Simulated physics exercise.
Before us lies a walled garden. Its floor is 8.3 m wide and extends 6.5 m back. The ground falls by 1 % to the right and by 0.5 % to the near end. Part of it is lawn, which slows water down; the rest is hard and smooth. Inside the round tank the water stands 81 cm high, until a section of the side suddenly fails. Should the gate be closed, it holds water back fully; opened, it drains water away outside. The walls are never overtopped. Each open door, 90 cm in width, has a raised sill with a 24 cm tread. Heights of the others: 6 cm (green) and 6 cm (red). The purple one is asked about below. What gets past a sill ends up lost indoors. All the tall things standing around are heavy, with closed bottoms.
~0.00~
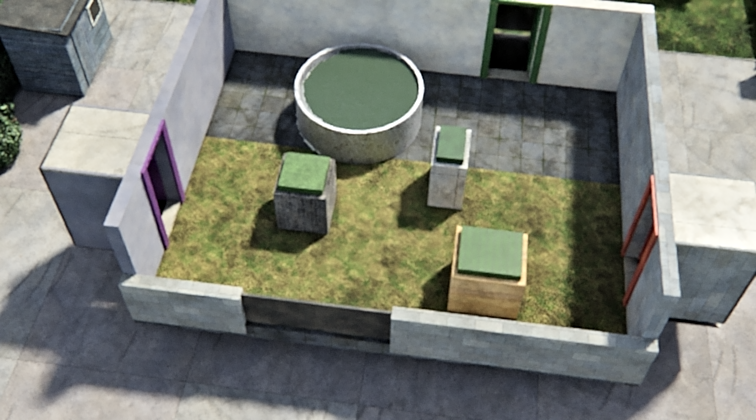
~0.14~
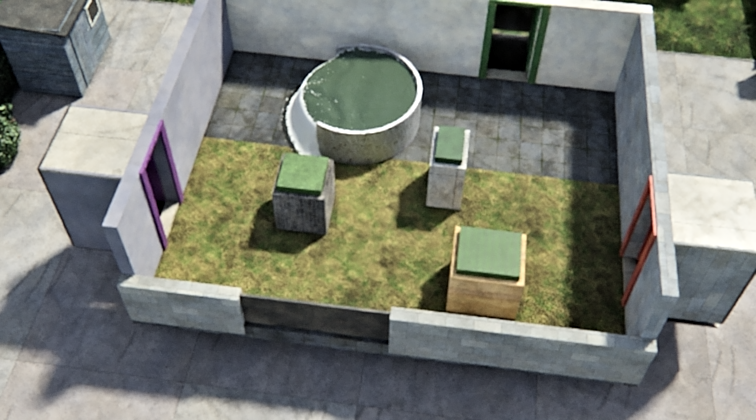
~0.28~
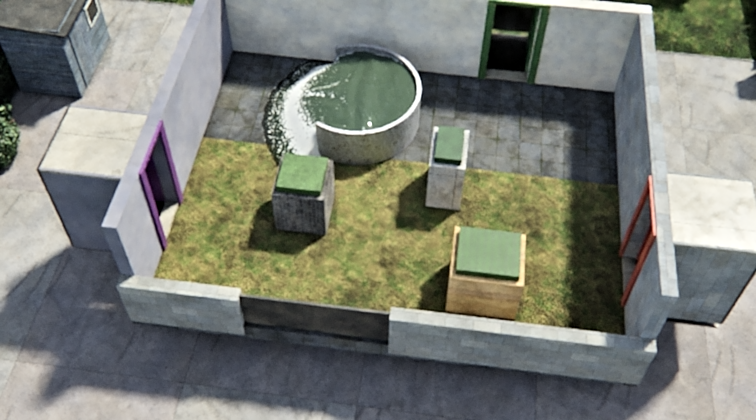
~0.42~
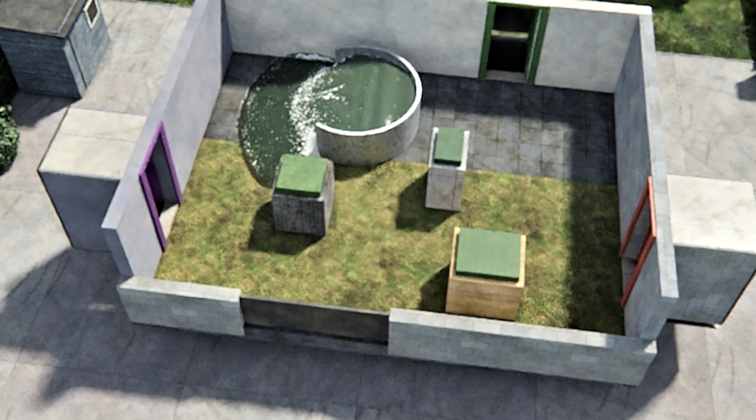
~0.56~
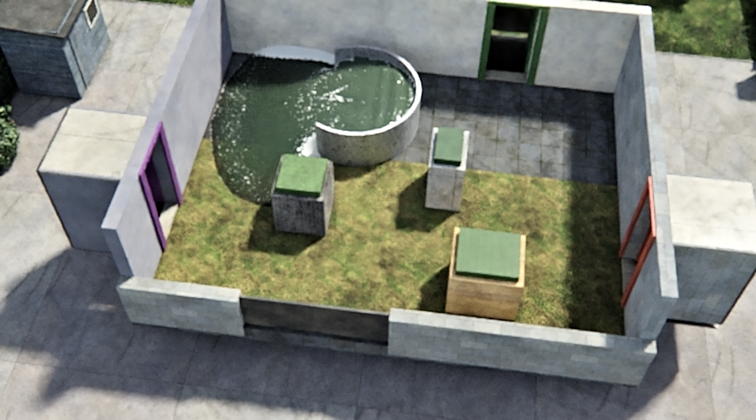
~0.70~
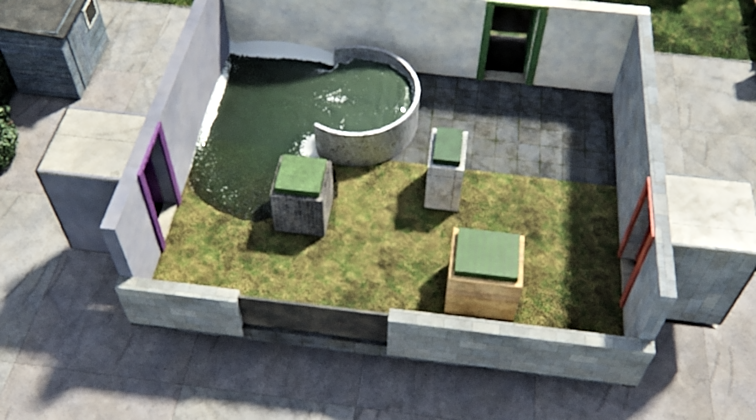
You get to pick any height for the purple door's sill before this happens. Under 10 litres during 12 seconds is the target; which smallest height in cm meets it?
It is met at about 15 cm and above.
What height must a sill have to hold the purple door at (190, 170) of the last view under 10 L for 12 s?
Minimum: Close to 27 cm.
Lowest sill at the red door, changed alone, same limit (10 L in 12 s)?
Door red, min height approx. 7.0 cm.
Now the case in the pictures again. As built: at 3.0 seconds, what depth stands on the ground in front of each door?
Purple door 14 cm, green door 1 cm, red door 0 cm.
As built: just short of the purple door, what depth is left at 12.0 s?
Depth: Near 7.5 cm.
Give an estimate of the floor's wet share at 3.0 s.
Around 35 per cent of the floor.
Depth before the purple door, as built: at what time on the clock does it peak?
I'd guess close to 5.5 seconds.
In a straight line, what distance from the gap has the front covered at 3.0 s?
Distance from gap: Approx. 5.2 m.
After 1.4 s water covers 25 % of the floor, deepest (58 cm) near (216, 98); 11 cm at the purple door, 0 litres in over its 9 cm sill.
After 3.0 s water covers 35 % of the floor, deepest (31 cm) near (145, 303); 14 cm at the purple door, 14 litres in over its 9 cm sill.
After 12.0 s water covers 100 % of the floor, deepest (12 cm) near (614, 363); 7 cm at the purple door, 77 litres in over its 9 cm sill.
At the purple door as built, the water arrived by 1.2 s and peaked near 18 cm at 5.6 s.
With a sill of 13.5 cm, 20 litres would have come in within the 12 s; with 18 cm, 3 litres. So under 10 litres takes about 15 cm.
